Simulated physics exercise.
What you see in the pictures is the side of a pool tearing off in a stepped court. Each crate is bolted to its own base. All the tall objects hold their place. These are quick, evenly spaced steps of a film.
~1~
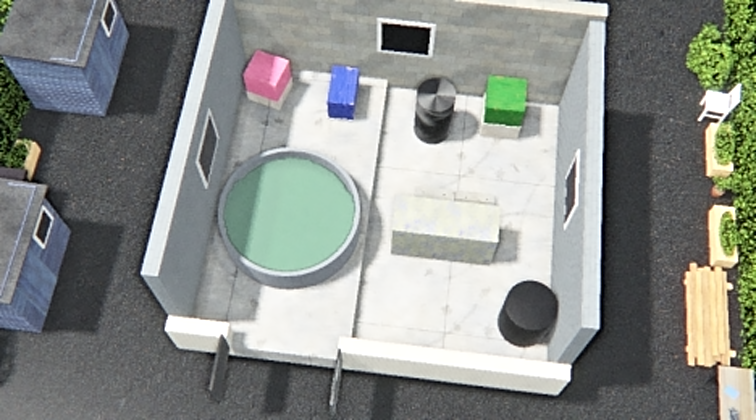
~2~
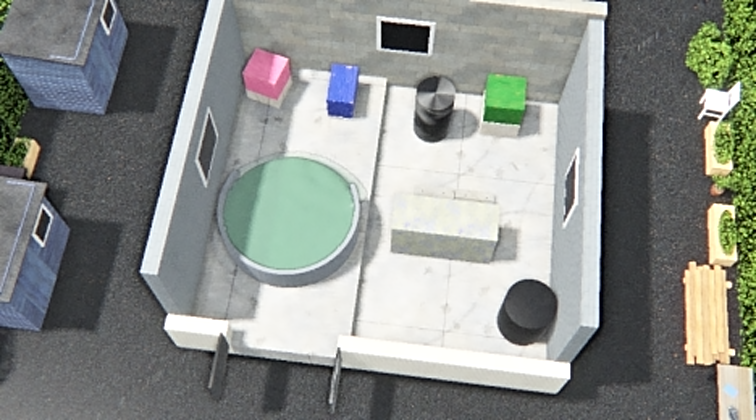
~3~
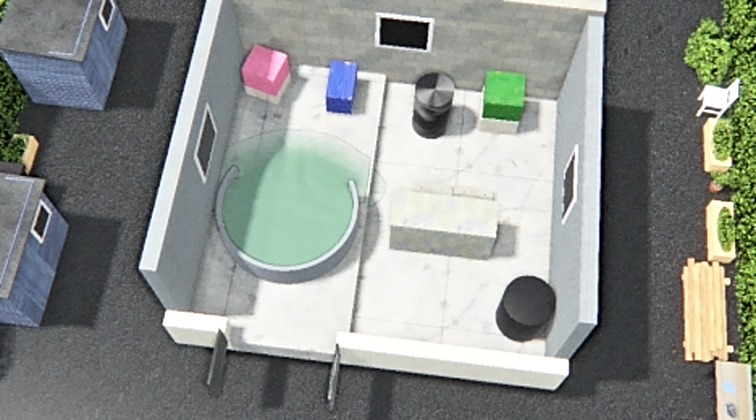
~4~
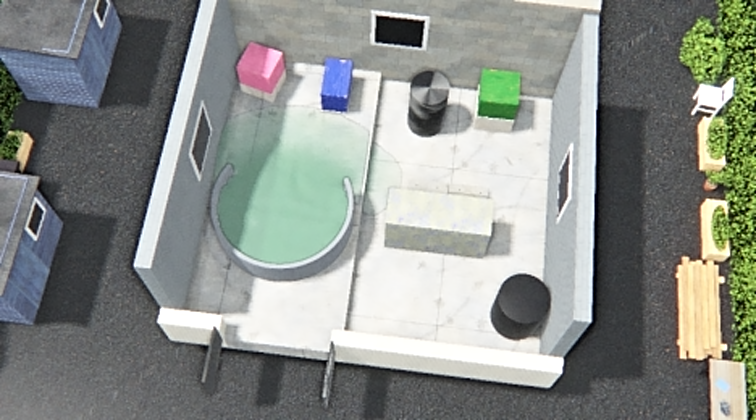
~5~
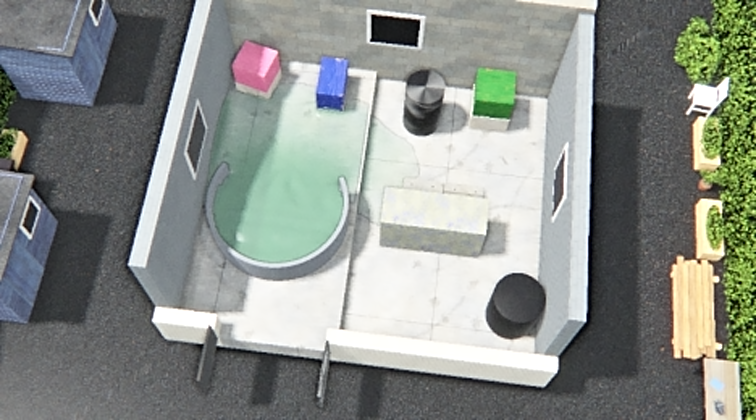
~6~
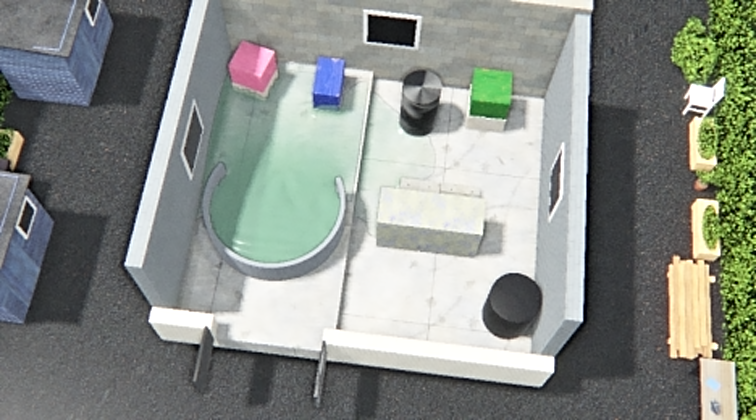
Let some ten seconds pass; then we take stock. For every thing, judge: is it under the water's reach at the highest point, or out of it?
My prediction: The green crate will be spared. The blue crate will be hit by the water. The pink crate will be hit by the water.
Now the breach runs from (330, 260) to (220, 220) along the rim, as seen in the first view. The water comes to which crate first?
It's the crate marked pink.
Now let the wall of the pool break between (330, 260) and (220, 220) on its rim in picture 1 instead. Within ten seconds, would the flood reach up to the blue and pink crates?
In my view the blue crate gets reached, and the pink crate is never reached.
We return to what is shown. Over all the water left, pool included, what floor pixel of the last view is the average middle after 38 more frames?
The spot I would choose is (372, 189).
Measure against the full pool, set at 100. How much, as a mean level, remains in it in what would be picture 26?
About 20 per cent.
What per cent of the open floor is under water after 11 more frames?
Close to 50 in a hundred, I think.
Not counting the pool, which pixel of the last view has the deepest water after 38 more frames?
At about (531, 305).
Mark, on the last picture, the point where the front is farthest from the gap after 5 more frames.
Estimated pixel: (511, 137).
A moment on, water covers 40 % of the floor; the green crate water round its plinth, the blue crate water round its plinth, the pink crate water round its plinth.
Next, water covers 50 % of the floor; the green crate water round its plinth, the blue crate water round its plinth, the pink crate water round its plinth.
Then, water covers 60 % of the floor; the green crate water round its plinth, the blue crate water round its plinth, the pink crate water round its plinth.
Later, water covers 85 % of the floor; the green crate water round its plinth, the blue crate water round its plinth, the pink crate water round its plinth.
In the end, water covers 95 % of the floor; the green crate stayed above the water, the blue crate was topped, the pink crate was topped.
